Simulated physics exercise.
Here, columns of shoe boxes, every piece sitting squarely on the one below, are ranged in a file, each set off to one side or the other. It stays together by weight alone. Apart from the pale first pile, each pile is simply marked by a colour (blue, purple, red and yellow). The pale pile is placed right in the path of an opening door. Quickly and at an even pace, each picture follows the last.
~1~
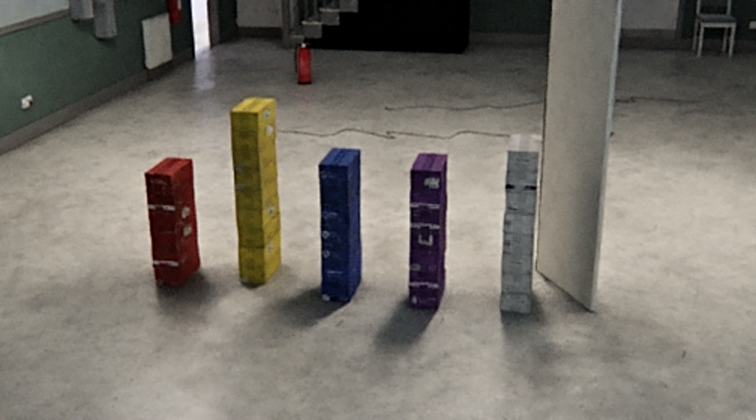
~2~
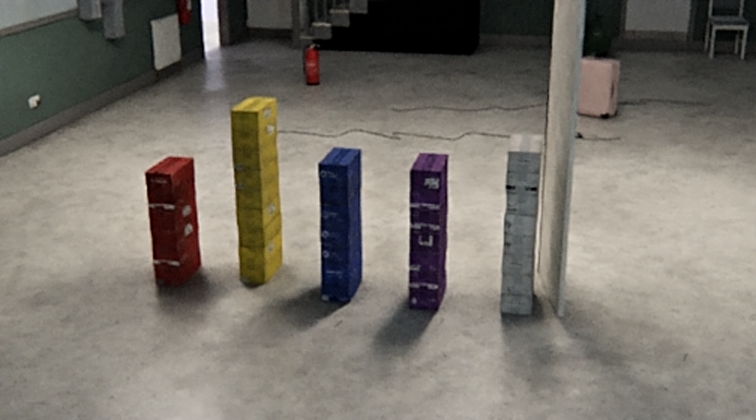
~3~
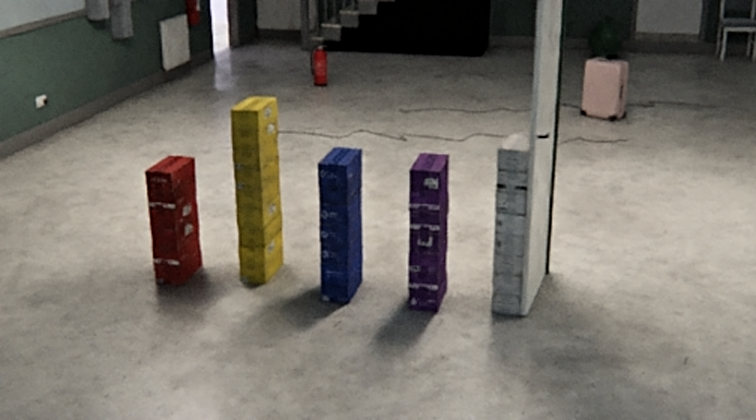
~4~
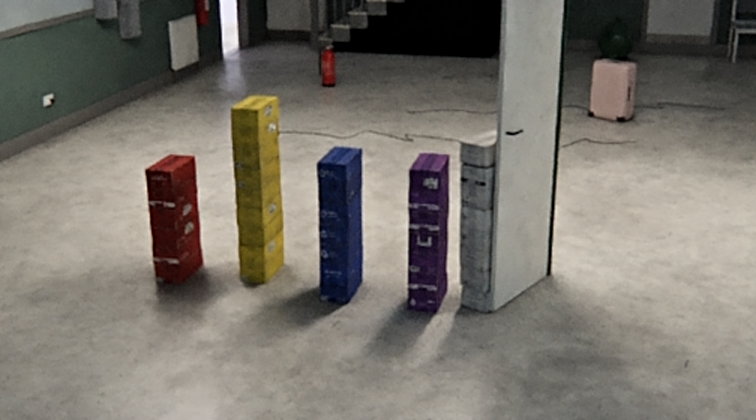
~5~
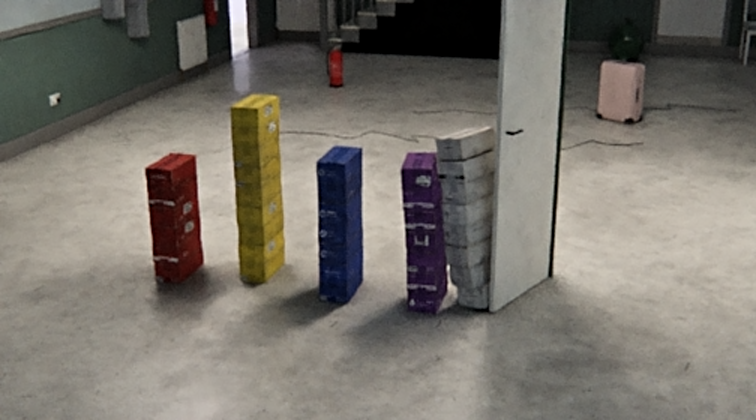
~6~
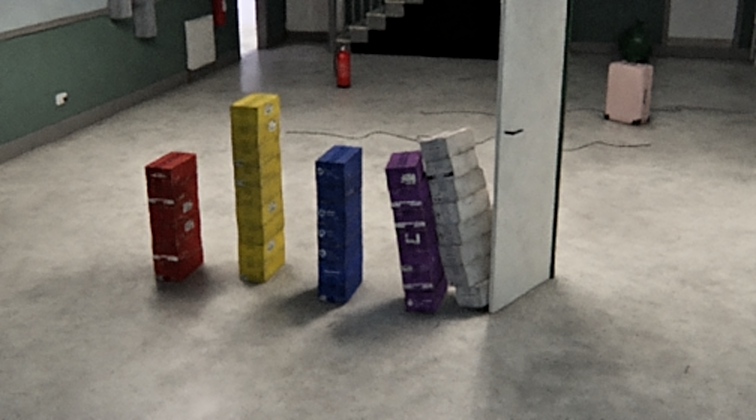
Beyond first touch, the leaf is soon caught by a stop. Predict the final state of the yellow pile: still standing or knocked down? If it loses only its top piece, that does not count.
It falls apart.
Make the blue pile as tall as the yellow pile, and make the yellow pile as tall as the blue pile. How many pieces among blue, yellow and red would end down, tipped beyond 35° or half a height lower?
It works out to blue 9, then yellow 7, then red 5.
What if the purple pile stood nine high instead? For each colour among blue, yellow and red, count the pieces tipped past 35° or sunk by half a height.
The counts are blue 7, yellow 8 and red 5.
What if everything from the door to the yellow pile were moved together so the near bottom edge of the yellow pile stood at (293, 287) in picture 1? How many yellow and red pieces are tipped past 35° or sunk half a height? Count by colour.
Yellow comes to 8, while red comes to 6.
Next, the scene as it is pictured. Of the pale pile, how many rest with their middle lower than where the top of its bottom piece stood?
That would be 6 in total.
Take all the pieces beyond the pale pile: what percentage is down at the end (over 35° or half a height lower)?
Estimate: Near 95 percent.
Soon, 8 of the pale pile down; none of the 9 yellow boxes down (7 of 29 in all colours); top yellow box unmoved; top purple box tipped well over, about its own height lower.
A while on, 8 of the pale pile down; 8 of the 9 yellow boxes down (22 of 29 in all colours); top yellow box tipped steeply, some four heights lower; top blue box on its side.
Finally, 8 of the pale pile down; 8 of the 9 yellow boxes down (28 of 29 in all colours); top yellow box some eight heights lower; top red box upside down. Seen by the last camera, middles, top yellow box near (67, 215), top red box near (16, 250).
